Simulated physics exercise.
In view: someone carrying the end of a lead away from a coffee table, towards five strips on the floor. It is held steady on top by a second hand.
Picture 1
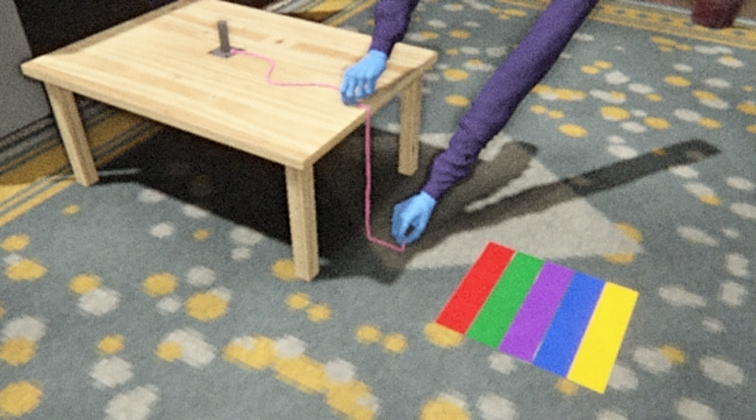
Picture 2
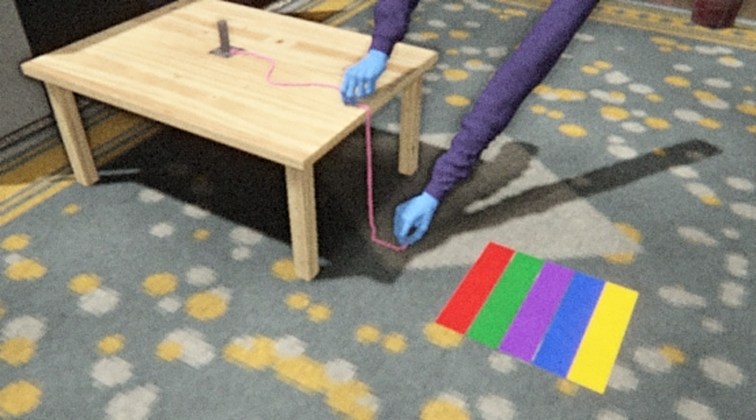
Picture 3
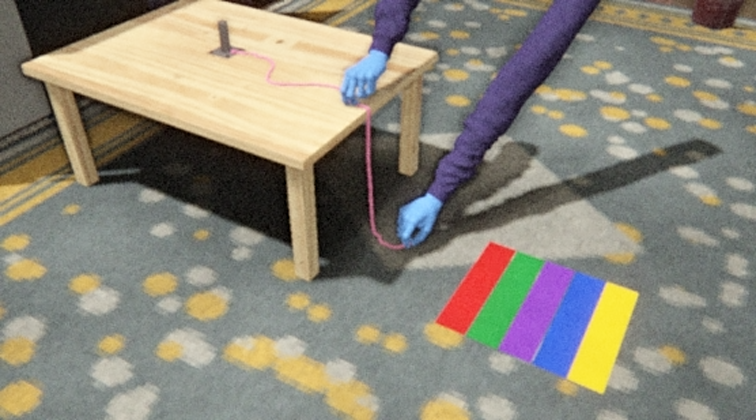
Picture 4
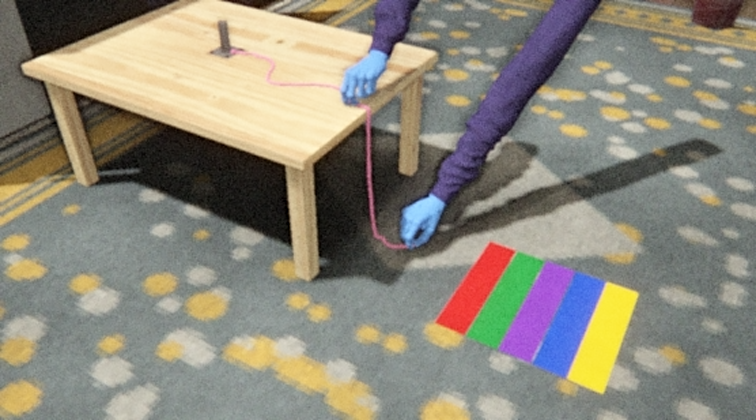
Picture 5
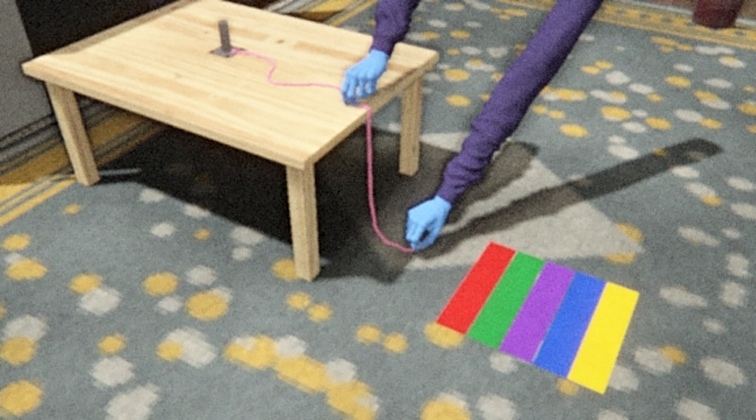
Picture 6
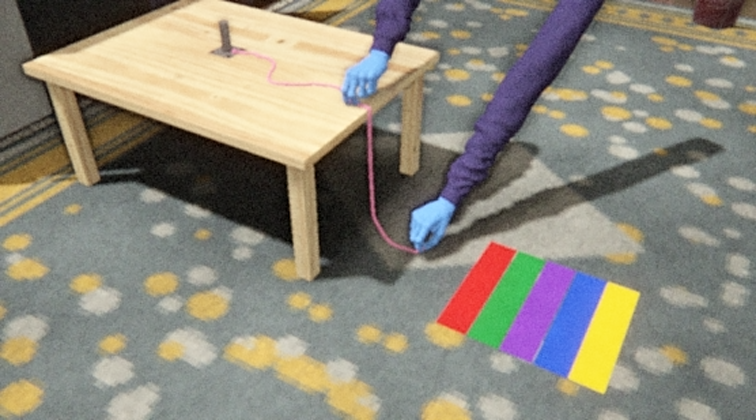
A blue-gloved hand holding the end of a pink lead moves slightly to the right, just above the carpet, towards five coloured strips, while another gloved hand keeps the lead at the edge of a wooden coffee table.
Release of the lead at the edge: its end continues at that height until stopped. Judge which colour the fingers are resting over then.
The purple strip.
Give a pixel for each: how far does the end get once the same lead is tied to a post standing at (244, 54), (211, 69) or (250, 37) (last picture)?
You'd find it around (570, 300), then (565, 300), and finally (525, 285).
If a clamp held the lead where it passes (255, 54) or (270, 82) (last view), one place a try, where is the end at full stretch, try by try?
Roughly (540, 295) and (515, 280).
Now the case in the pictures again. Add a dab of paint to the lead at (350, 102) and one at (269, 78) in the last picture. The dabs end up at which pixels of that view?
(384, 120) and (297, 77), roughly.
A little later, end near (488, 272); over red.
Next, end near (524, 286); over green.
When it is tight, end near (546, 294); over purple. The end stops over the purple strip.
